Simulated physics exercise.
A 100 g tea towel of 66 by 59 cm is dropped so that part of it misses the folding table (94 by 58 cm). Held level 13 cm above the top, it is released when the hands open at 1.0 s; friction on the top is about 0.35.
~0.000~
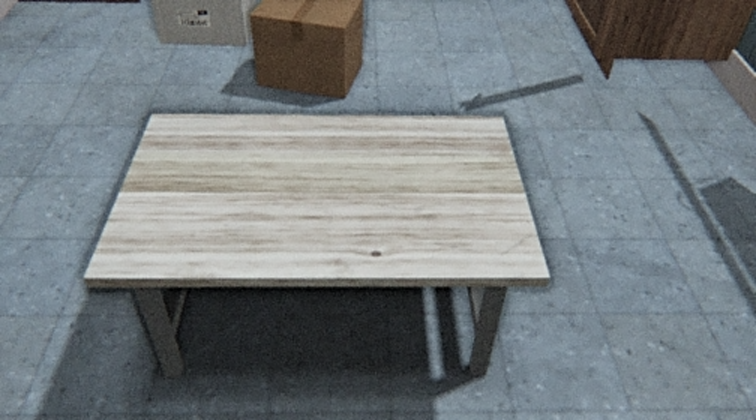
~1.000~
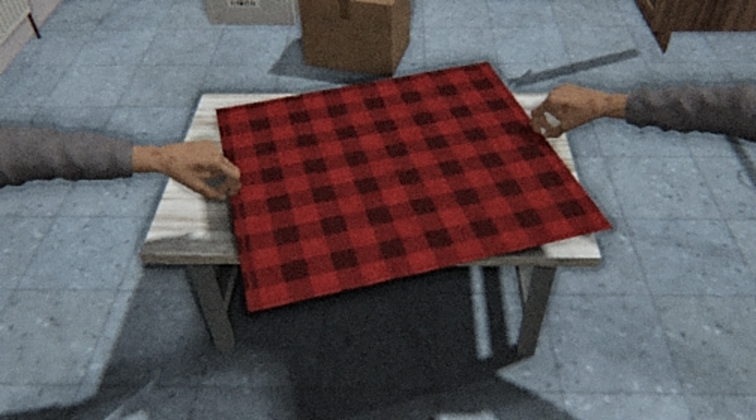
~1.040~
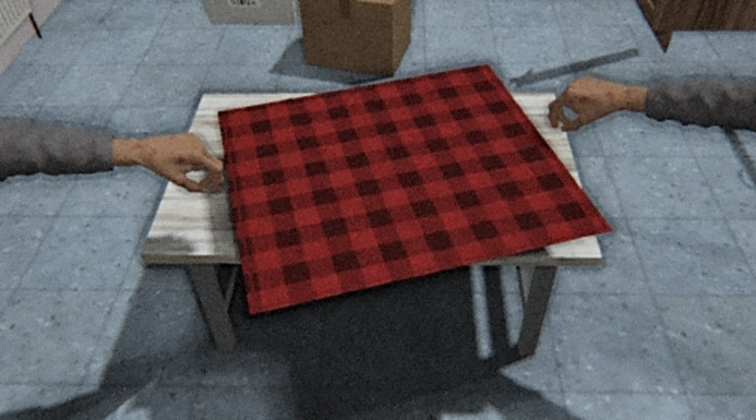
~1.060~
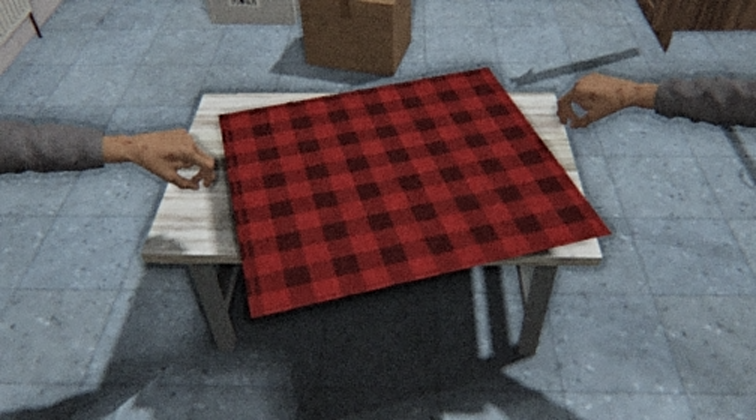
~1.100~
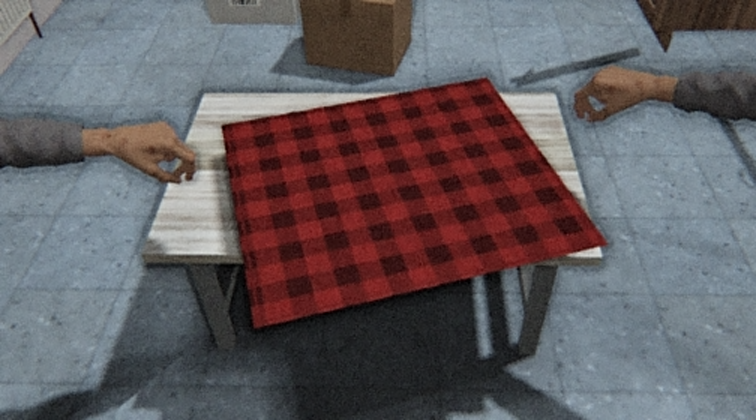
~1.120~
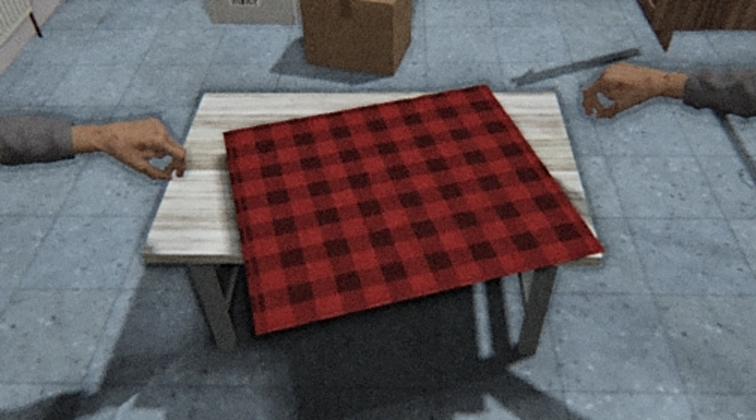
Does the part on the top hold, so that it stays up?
The surface keeps it.
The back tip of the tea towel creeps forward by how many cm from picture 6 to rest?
2 cm.
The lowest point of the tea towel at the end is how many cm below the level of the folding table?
24 cm or so.
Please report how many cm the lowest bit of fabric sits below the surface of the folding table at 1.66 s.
Roughly 22 cm.
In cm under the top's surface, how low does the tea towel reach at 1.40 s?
Roughly 18 centimetres below the top.
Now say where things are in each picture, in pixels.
The bare folding table, in the first picture.
Tea towel corners (249, 312) (216, 110) (487, 62) (613, 228), in the second picture.
Tea towel corners (250, 315) (217, 112), in the third picture.
Tea towel corners (252, 318) (219, 115), in the fourth picture.
Tea towel corners (255, 329) (222, 126), in the fifth picture.
Tea towel corners (257, 336) (223, 133) (486, 85) (606, 252), in the sixth picture.
At 1.4 s, 70 % of the tea towel is still over the top.
At 1.7 s, 70 % of the tea towel is still over the top.
At 1.9 s, 70 % of the tea towel is still over the top.
At 2.2 s, 70 % of the tea towel is still over the top.
At 4.4 s, 70 % of the tea towel is still over the top.
